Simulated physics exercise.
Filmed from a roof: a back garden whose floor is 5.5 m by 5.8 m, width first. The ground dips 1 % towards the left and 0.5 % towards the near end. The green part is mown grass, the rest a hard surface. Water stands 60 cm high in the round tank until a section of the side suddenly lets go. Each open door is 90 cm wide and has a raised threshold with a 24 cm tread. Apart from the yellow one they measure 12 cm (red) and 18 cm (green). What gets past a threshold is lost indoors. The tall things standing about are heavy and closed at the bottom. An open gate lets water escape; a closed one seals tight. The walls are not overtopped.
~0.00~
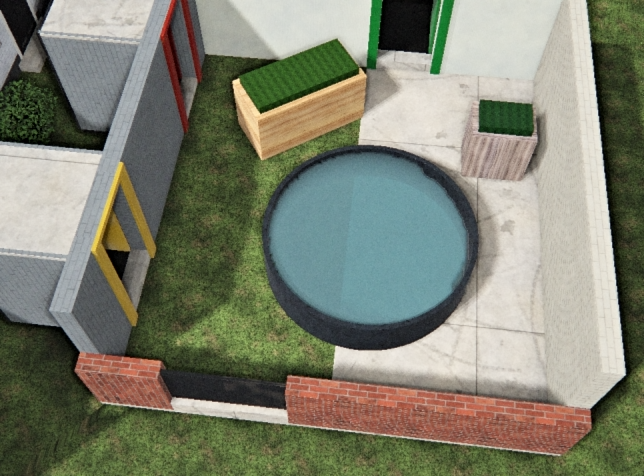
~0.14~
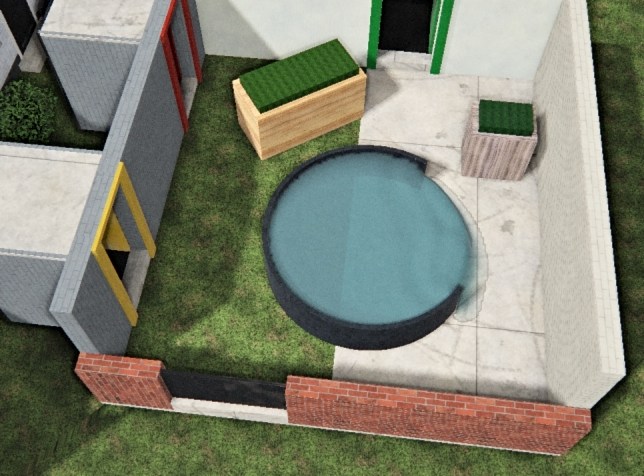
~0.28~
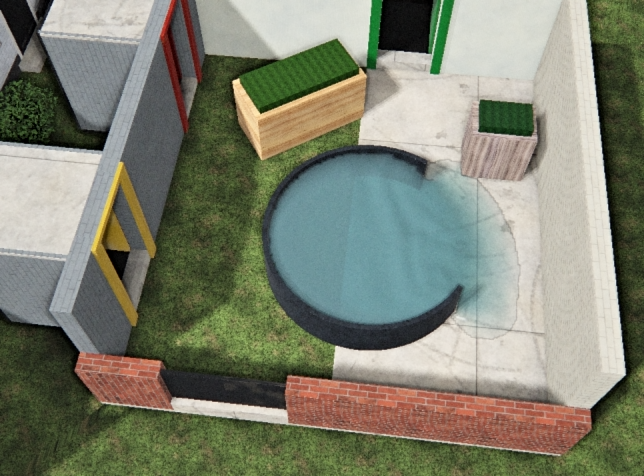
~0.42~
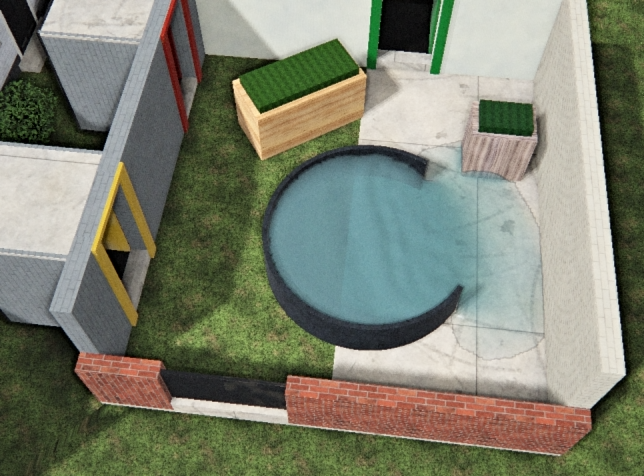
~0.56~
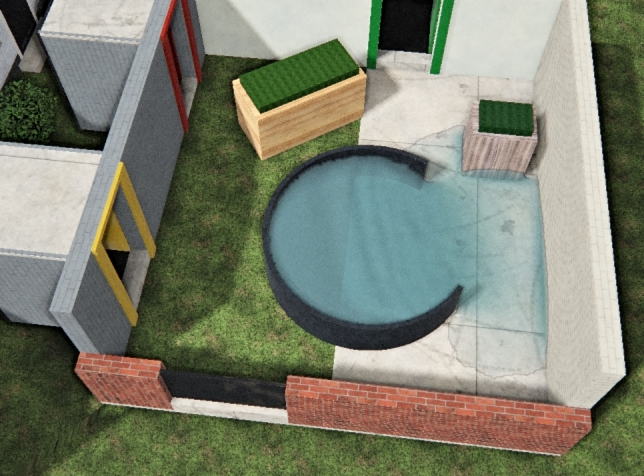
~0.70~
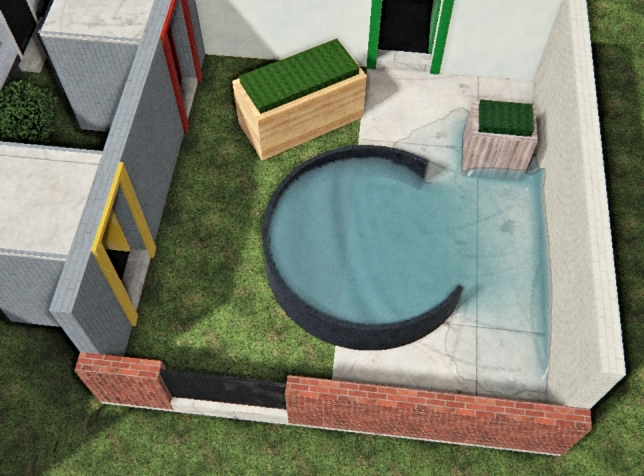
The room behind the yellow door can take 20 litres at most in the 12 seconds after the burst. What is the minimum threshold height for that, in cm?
Close to 13 cm is just enough.
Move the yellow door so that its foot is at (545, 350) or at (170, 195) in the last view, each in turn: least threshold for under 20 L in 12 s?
About 23 and 12.0 cm.
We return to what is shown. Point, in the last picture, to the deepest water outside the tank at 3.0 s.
Near (542, 411).
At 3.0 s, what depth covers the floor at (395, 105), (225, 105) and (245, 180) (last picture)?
In that order: 7, 0 and 0 cm.
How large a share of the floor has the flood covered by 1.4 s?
Some 30 per cent of it.
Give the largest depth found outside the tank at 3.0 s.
About 42 cm.
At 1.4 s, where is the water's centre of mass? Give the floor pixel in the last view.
Near (411, 249).
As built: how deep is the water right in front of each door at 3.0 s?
Depths in cm: Yellow 0, red 0, green 15.
After 1.4 s water covers 30 % of the floor, deepest (51 cm) near (496, 185); it has not reached the yellow door.
After 3.0 s water covers 55 % of the floor, deepest (42 cm) near (542, 411); it has not reached the yellow door.
After 12.0 s water covers 100 % of the floor, deepest (18 cm) near (119, 379); 16 cm at the yellow door, 0 litres in over its 22 cm threshold.
At the yellow door as built, the water arrived by 4.4 s and peaked near 17 cm at 9.8 s.
Run again over the same 12 s with other heights there, 52 litres in over 11 cm, 7 litres over 15 cm. The limit of 20 litres is kept from about 13 cm up.
